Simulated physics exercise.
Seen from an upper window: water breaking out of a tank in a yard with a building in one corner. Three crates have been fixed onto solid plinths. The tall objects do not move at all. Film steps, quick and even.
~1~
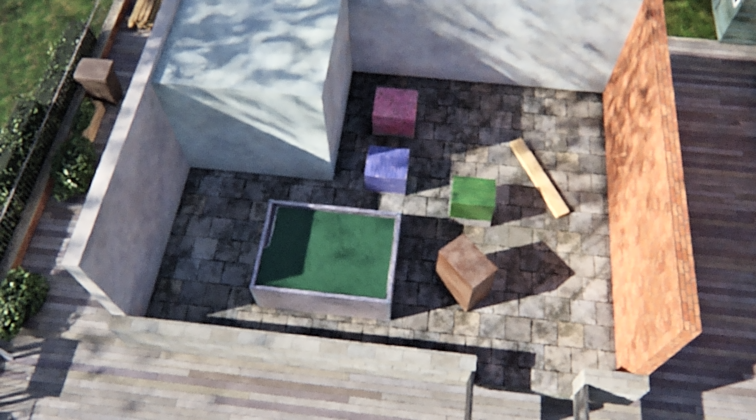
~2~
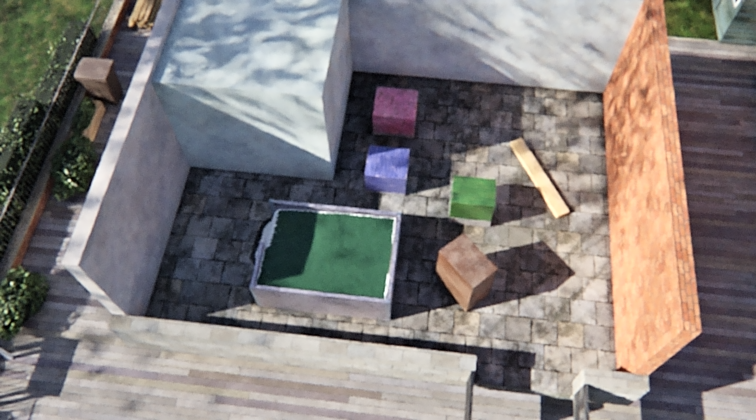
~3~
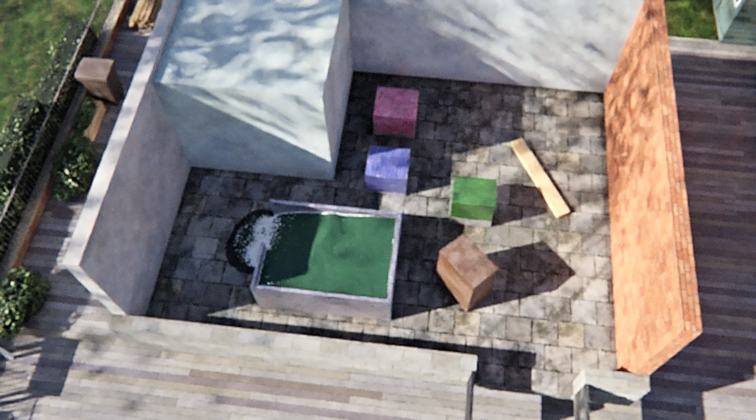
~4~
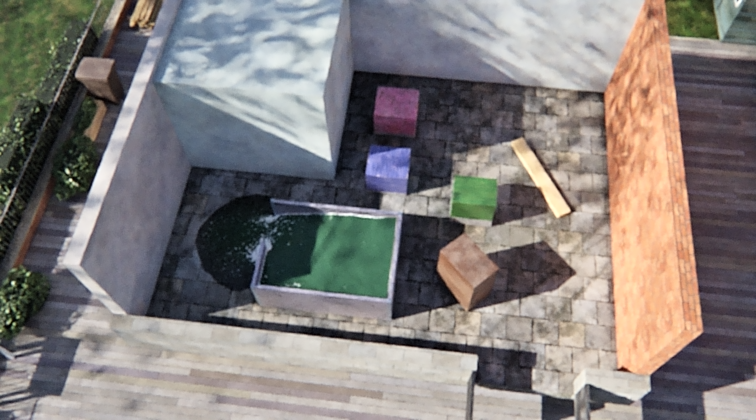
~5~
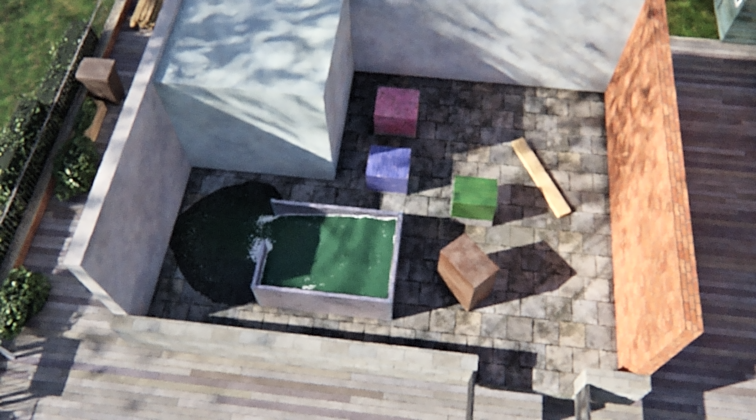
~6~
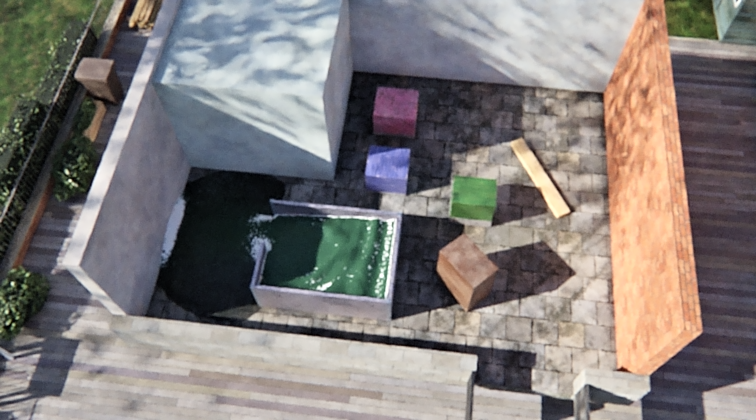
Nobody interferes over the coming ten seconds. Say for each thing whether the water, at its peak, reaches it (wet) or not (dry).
As I see it, the blue crate is not saved. The pink crate is saved. The green crate is saved.
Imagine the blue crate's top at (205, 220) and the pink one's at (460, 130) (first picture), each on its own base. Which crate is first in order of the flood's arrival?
It is the blue-painted one.
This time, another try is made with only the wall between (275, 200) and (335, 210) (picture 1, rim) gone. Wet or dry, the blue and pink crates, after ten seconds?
Within ten seconds the blue crate is drenched and the pink crate is drenched.
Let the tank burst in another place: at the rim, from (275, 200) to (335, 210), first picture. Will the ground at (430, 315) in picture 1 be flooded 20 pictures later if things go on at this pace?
My call for that point is parched.
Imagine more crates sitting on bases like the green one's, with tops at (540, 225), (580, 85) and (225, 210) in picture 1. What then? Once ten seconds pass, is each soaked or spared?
One by one: Is not reached; is not reached; gets flooded.
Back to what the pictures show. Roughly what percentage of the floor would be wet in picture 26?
I reckon around 30 %.
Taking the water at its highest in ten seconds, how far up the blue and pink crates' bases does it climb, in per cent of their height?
Taking them in the order asked, 210 percent and 50 percent.
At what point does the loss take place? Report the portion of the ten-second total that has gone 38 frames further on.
Near 20 in a hundred.
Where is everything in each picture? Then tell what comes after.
The first picture shows still water in the water tank at (328, 251).
In the second picture, water pours out at (273, 237) and has run to a hidden place.
In the third picture, water pours out at (274, 238) and has run to (231, 251).
In the fourth picture, water pours out at (275, 238) and has run to (201, 244).
In the fifth picture, water pours out at (275, 238) and has run to (179, 222).
In the sixth picture, the front is at (185, 190), out from the gap at (274, 238).
A moment on, water covers 15 % of the floor; the blue crate not reached, the pink crate not reached, the green crate not reached.
Next, water covers 20 % of the floor; the blue crate not reached, the pink crate not reached, the green crate not reached.
Then, water covers 30 % of the floor; the blue crate water round its plinth, the pink crate not reached, the green crate not reached.
Later, water covers 65 % of the floor; the blue crate water round its plinth, the pink crate water round its plinth, the green crate water round its plinth.
In the end, water covers 95 % of the floor; the blue crate was topped, the pink crate stayed above the water, the green crate stayed above the water.
